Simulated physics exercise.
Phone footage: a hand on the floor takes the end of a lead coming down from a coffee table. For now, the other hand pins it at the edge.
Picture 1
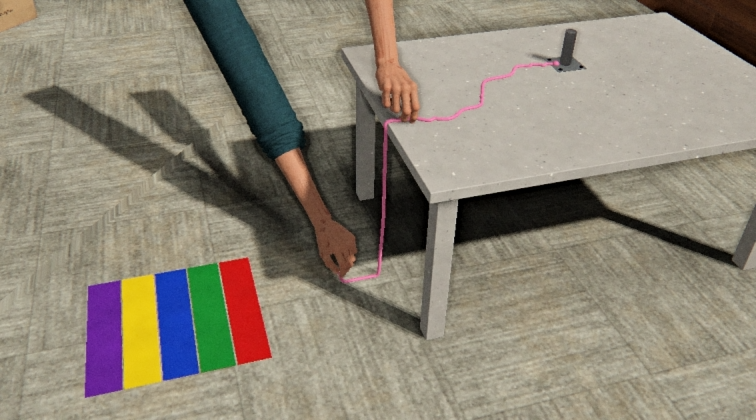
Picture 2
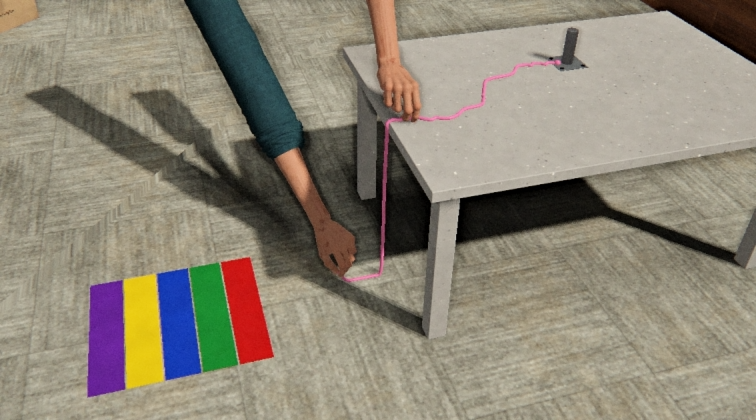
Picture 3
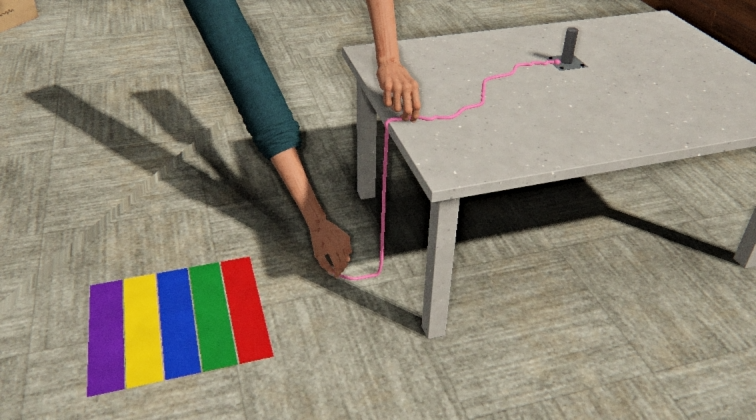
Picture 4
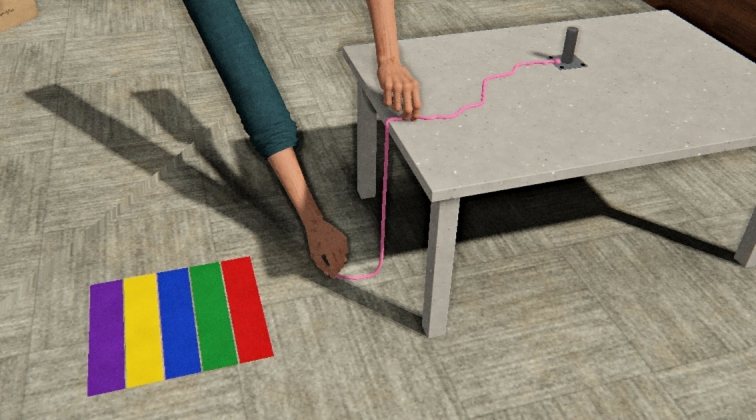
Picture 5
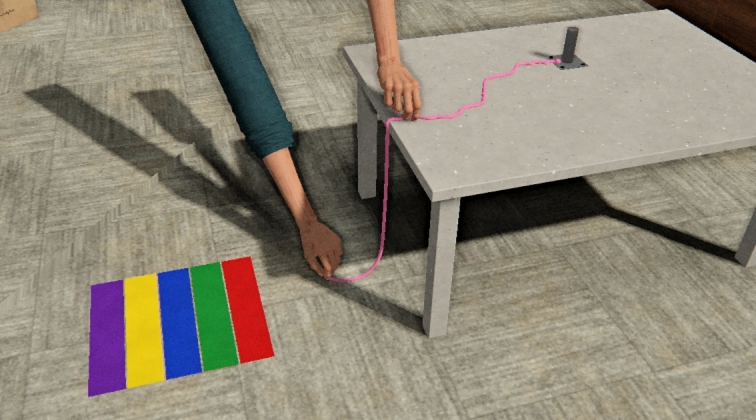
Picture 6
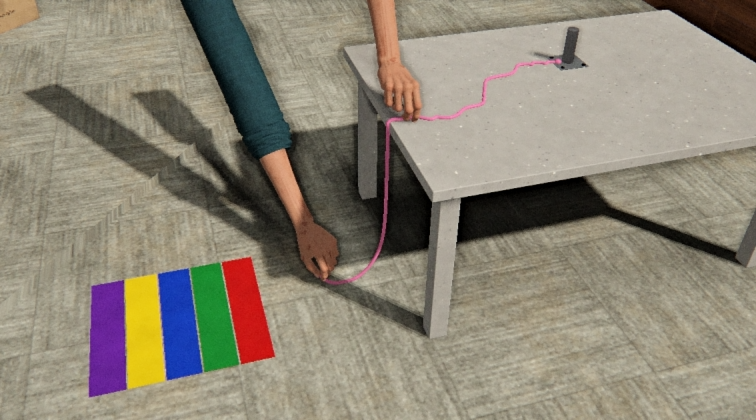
The video shows one hand pinning a pink cord at the edge of a gray table while another hand, near the floor, draws the cord's end slightly left toward a panel of colored stripes.
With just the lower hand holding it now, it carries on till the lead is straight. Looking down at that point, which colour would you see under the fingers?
You would see blue.
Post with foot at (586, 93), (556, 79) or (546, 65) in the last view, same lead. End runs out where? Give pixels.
Places per try: (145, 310); (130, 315); (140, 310).
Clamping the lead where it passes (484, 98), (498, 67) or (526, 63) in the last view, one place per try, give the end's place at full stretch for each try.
It comes to rest around (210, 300), (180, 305) and (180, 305) respectively.
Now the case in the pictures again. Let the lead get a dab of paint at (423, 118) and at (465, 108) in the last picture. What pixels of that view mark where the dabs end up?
About (377, 122), and the other about (422, 103).
Early on, end near (241, 292); over red.
Midway, end near (200, 300); over green.
At the end of the slack, end near (175, 304); over blue. The blue one.
